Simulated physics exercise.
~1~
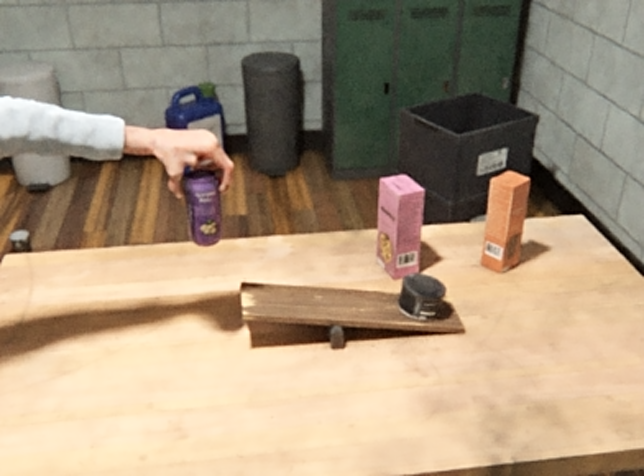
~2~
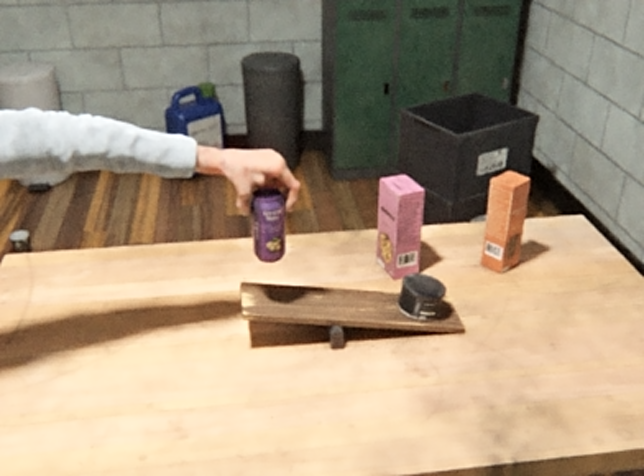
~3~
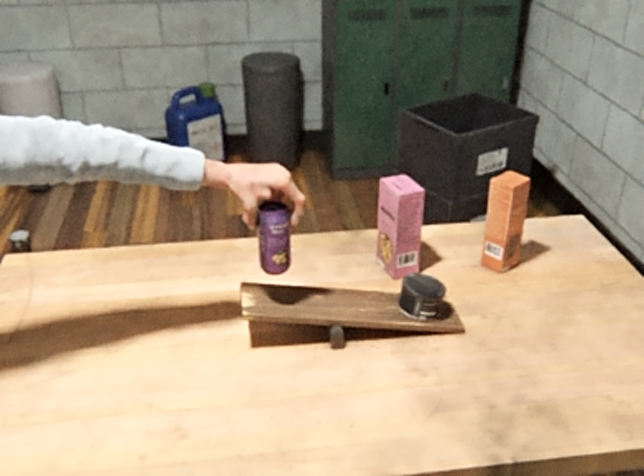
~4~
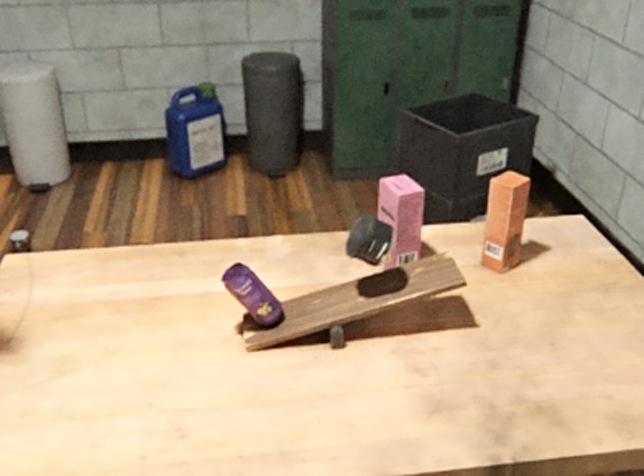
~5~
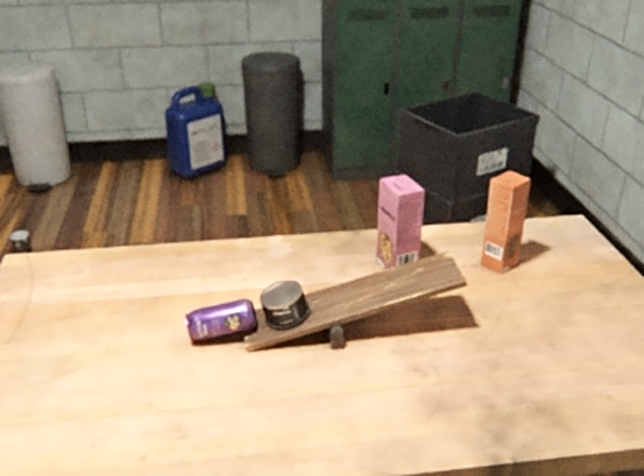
At the start, a brown plank rests across a small support on a wooden table, its right end down with a black tin on it, while a pink carton and an orange carton stand behind. A hand carries an upright purple can in from the left and lowers it over the raised left end. The hand lets go, and the plank tips left as the can leans and the tin flies up. The tin comes down toward the left end. Finally, the can lies on its side beside the lowered end, the tin rests on the plank, and both cartons still stand.
